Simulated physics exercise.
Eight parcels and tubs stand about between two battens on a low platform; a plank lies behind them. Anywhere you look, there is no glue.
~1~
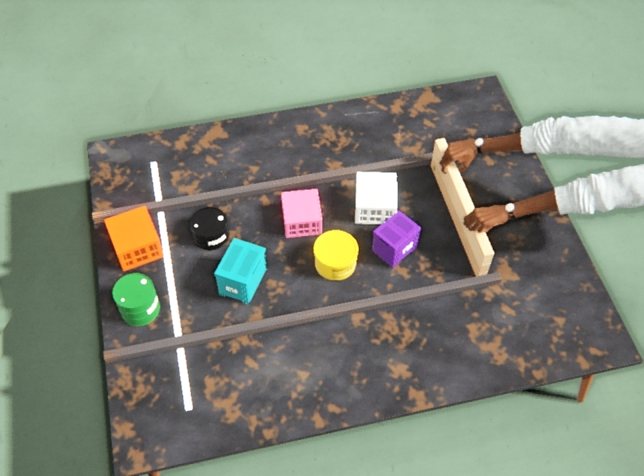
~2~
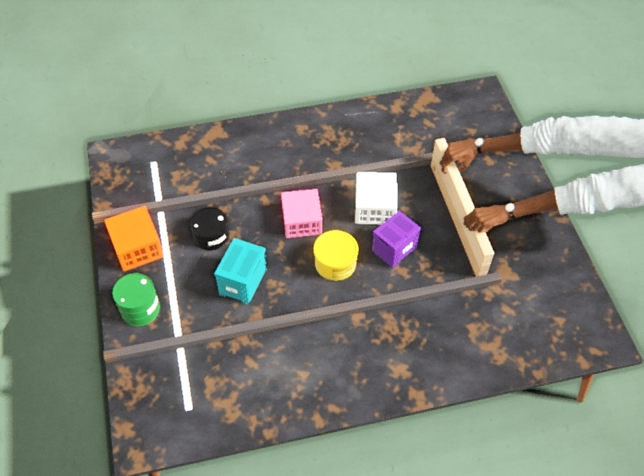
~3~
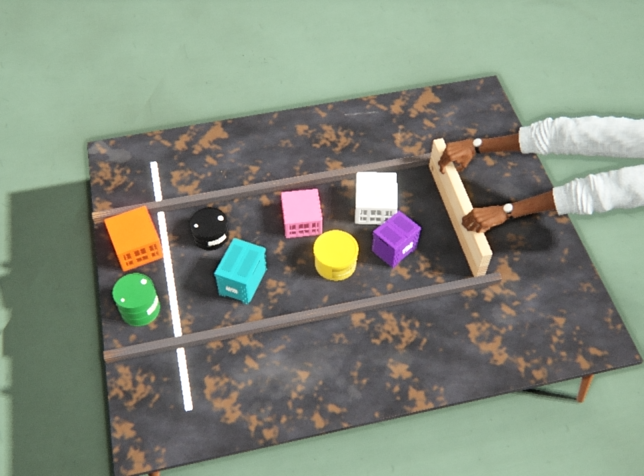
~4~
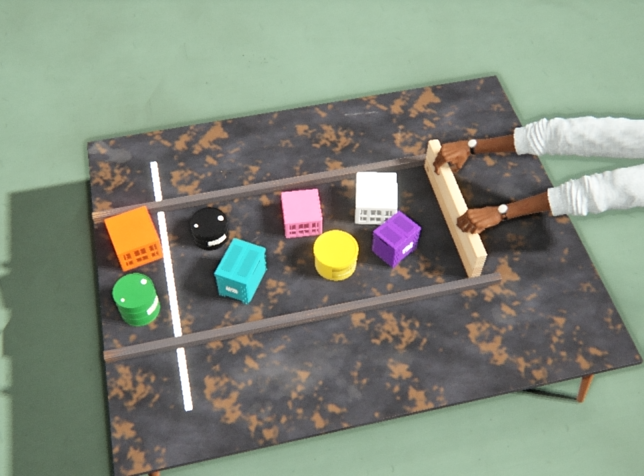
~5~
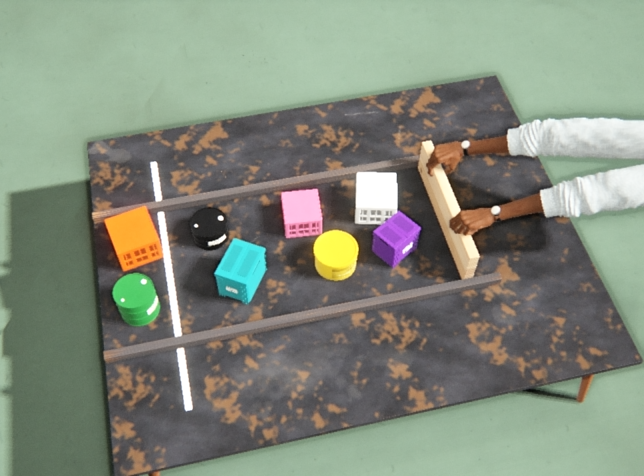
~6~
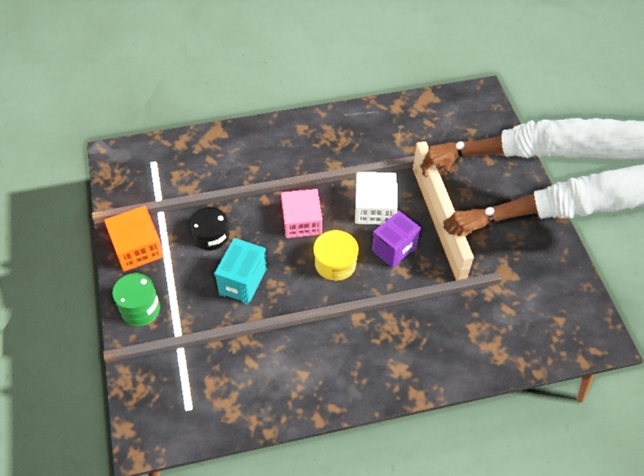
On a dark, rust-speckled platform, two hands slid a wooden plank slightly left between two battens, toward eight colourful boxes and tubs, which all stayed still, with the orange and green ones beyond a white line.
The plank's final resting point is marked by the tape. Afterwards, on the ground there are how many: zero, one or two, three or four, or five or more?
Well, the ones that get knocked off number between three and four.
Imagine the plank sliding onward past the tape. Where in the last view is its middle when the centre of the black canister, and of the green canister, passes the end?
Approx. (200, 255) for the first, approx. (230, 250) for the second.
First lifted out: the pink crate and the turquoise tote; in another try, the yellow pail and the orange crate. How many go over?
First 2, then 2.
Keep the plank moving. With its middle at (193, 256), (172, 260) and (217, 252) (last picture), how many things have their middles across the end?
Respectively, 3, 3 and 2.
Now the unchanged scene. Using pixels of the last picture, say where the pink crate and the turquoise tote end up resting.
The pink crate finishes at (104, 251); the turquoise tote finishes at (99, 322).
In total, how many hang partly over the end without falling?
It's 3.
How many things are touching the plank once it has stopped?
Count: 2.
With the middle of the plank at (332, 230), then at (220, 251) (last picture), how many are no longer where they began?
At the first place 5, at the second 8.
A little later, none off yet; green canister at rest near (137, 300); orange crate at rest near (134, 238); black canister at rest near (210, 229).
When it is over, the number that fall off is three or four; down, black canister, orange crate and green canister.
